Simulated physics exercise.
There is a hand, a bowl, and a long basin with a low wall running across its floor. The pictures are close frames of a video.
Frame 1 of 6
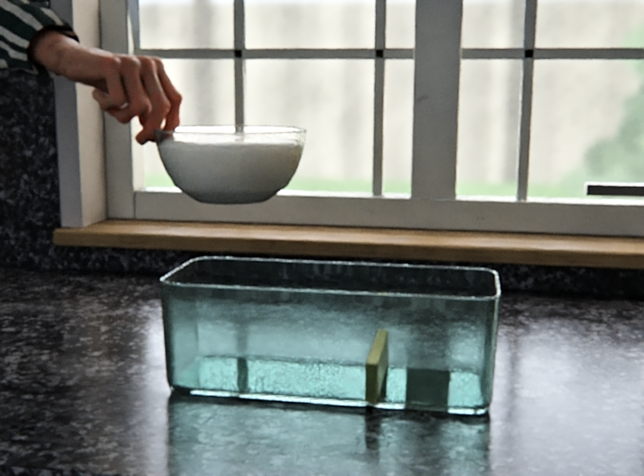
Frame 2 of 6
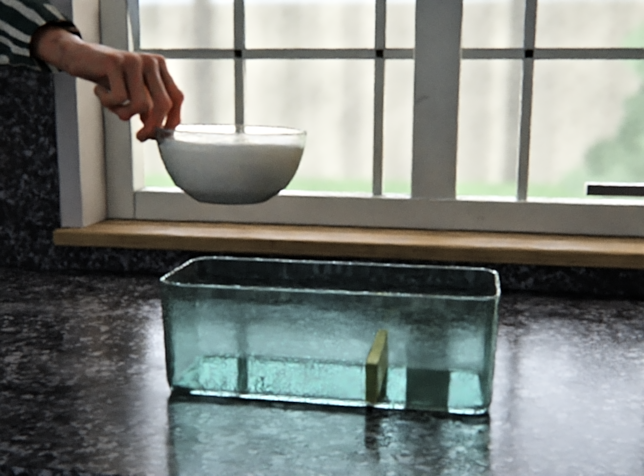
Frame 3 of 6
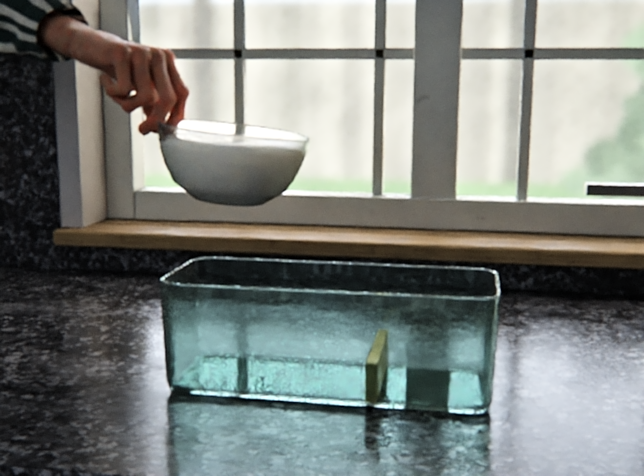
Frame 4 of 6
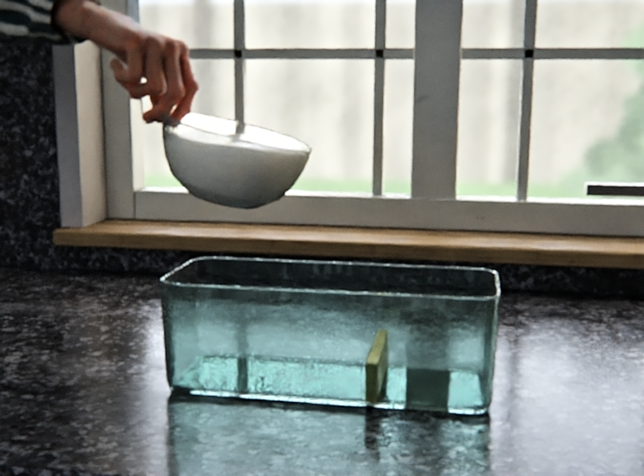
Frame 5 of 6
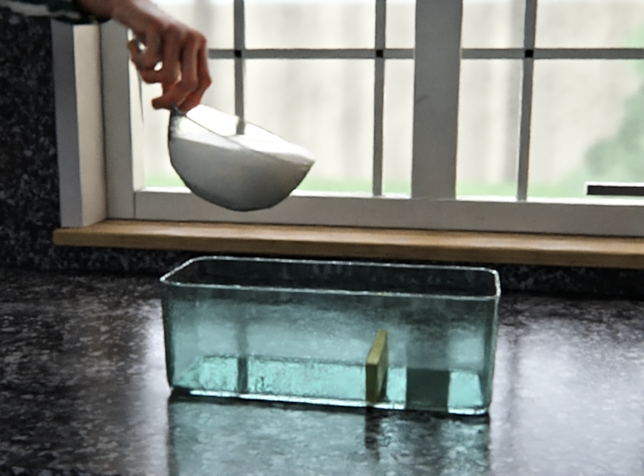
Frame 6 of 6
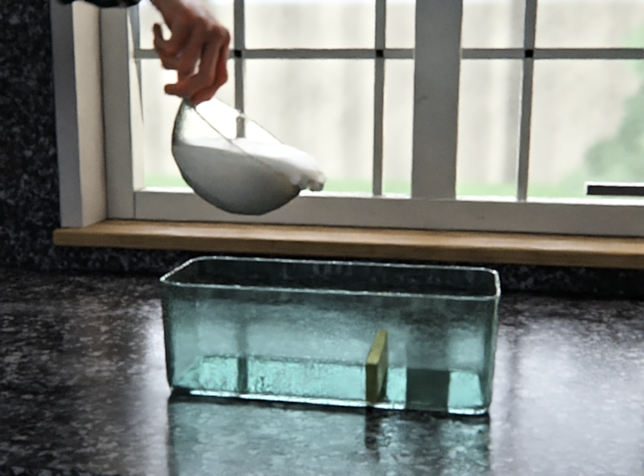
A hand held a clear glass bowl of milk above a long, greenish glass basin with a low wall inside, then tilted it steadily to the right until milk bulged over the lower rim.
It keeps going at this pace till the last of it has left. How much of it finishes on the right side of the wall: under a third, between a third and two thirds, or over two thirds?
The share right of the wall is the low band, below one third.
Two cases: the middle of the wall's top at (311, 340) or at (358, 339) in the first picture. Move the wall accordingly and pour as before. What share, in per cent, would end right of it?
The first position gives around 70 percent, the second around 35 percent.
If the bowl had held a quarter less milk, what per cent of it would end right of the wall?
Near 15 in a hundred.
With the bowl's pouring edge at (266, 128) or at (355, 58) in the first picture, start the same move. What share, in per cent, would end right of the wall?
Around 20 percent first, around 55 percent second.
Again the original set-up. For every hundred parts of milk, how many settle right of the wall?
That works out to roughly 25 percent.
A moment on, the bowl is tipped right over and 7 per cent is still to pour, 58 is left of the wall and 12 right of it.
Next, the bowl is tipped right over and 0 per cent is still to pour, 69 is left of the wall and 19 right of it.
Then the bowl is tipped right over and 0 per cent is still to pour, 67 is left of the wall and 24 right of it.
Later the bowl is tipped right over and 0 per cent is still to pour, 68 is left of the wall and 24 right of it.
Finally, 68 per cent lies left of the wall, 24 right of it and 8 outside.
